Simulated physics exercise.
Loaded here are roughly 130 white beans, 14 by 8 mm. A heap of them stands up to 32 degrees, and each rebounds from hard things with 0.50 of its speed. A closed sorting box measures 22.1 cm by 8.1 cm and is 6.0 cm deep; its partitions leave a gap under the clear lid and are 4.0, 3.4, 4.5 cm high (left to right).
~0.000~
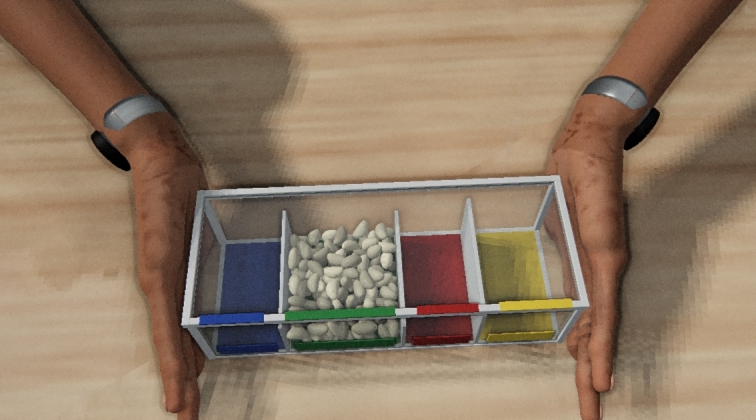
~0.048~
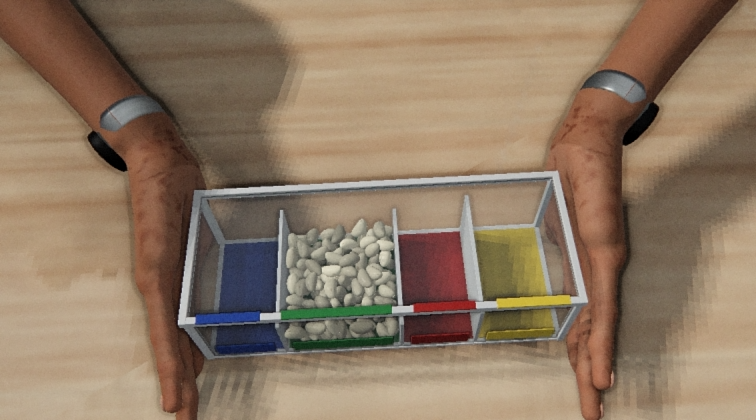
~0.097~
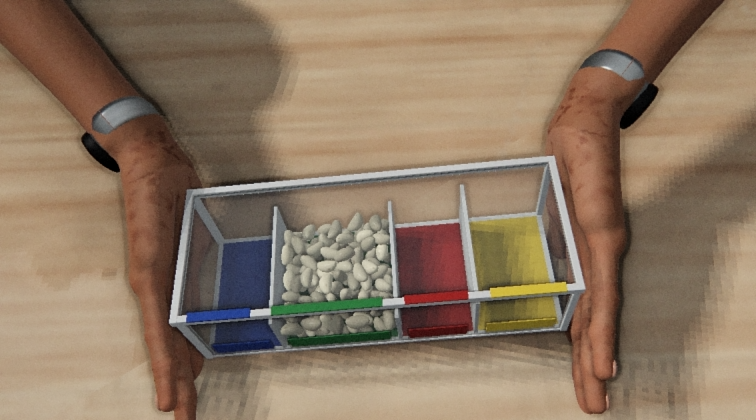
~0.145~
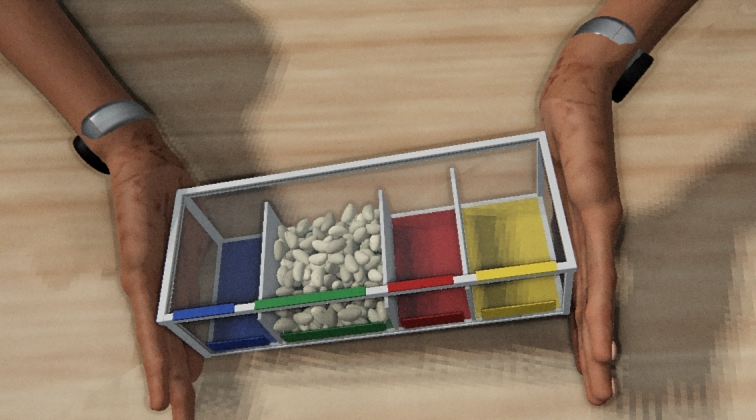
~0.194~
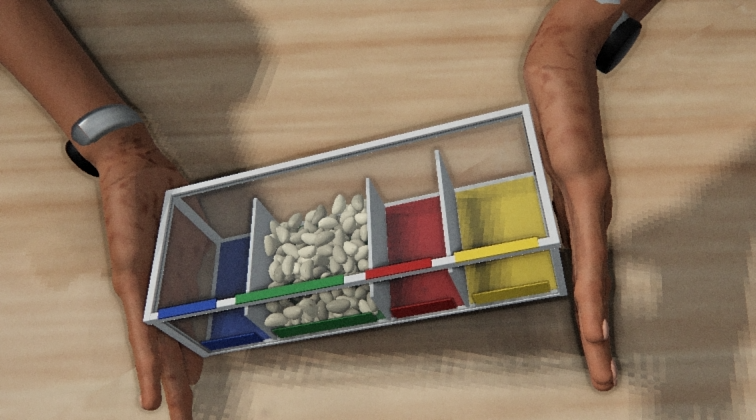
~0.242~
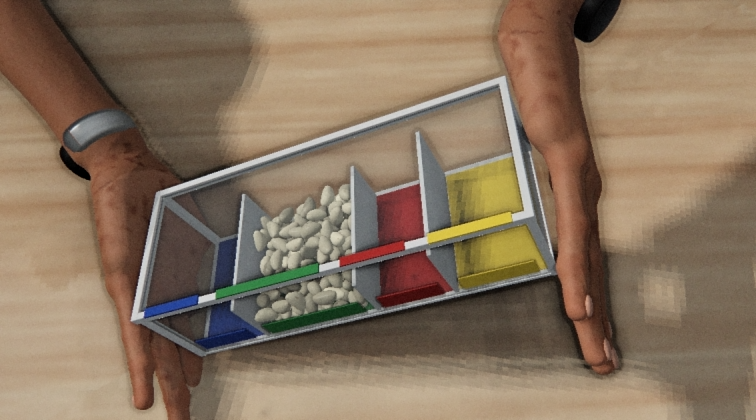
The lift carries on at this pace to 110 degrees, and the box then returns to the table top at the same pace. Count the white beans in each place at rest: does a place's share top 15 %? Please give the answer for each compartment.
Red: Does not, blue: Tops it, green: Tops it, yellow: Does not.
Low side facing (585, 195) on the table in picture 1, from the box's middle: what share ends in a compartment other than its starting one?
My guess is roughly 80 percent.
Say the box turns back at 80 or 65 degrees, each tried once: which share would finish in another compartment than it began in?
I'd expect close to 35 and then close to 10 per cent.
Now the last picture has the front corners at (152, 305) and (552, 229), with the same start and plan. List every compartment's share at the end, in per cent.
Red 0 %, blue 55 %, green 45 %, yellow 0 %.
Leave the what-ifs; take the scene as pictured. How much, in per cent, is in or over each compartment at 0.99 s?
Red 0, blue 35, green 65, yellow 0.
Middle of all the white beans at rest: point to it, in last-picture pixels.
Est. centre at rest: (266, 279) px.
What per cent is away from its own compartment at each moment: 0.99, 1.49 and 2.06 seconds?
35, 55, 60.
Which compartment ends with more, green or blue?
Blue.
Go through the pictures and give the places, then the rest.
In the first picture, box tilt 0 degrees, front corners at (191, 319) and (580, 302); green 100 %.
In the second picture, box tilt 1 degrees, front corners at (187, 319) and (579, 298).
In the third picture, box tilt 5 degrees, front corners at (179, 318) and (576, 285), lowest corner left back.
In the fourth picture, box tilt 11 degrees, front corners at (167, 316) and (567, 264), lowest corner left back.
In the fifth picture, box tilt 18 degrees, front corners at (153, 315) and (550, 239), lowest corner left back.
In the sixth picture, box tilt 24 degrees, front corners at (141, 315) and (525, 213), lowest corner left back; green 100 %. Its pace works out near 130 degrees a second.
After 0.99 s, tilt 109 degrees; blue 35 %, green 65 %.
After 1.49 s, tilt 47 degrees; blue 55 %, green 45 %.
After 2.06 s, tilt 0 degrees; blue 60 %, green 40 %.
By 2.6 s all is still; red 0 %, blue 60 %, green 40 %, yellow 0 %.
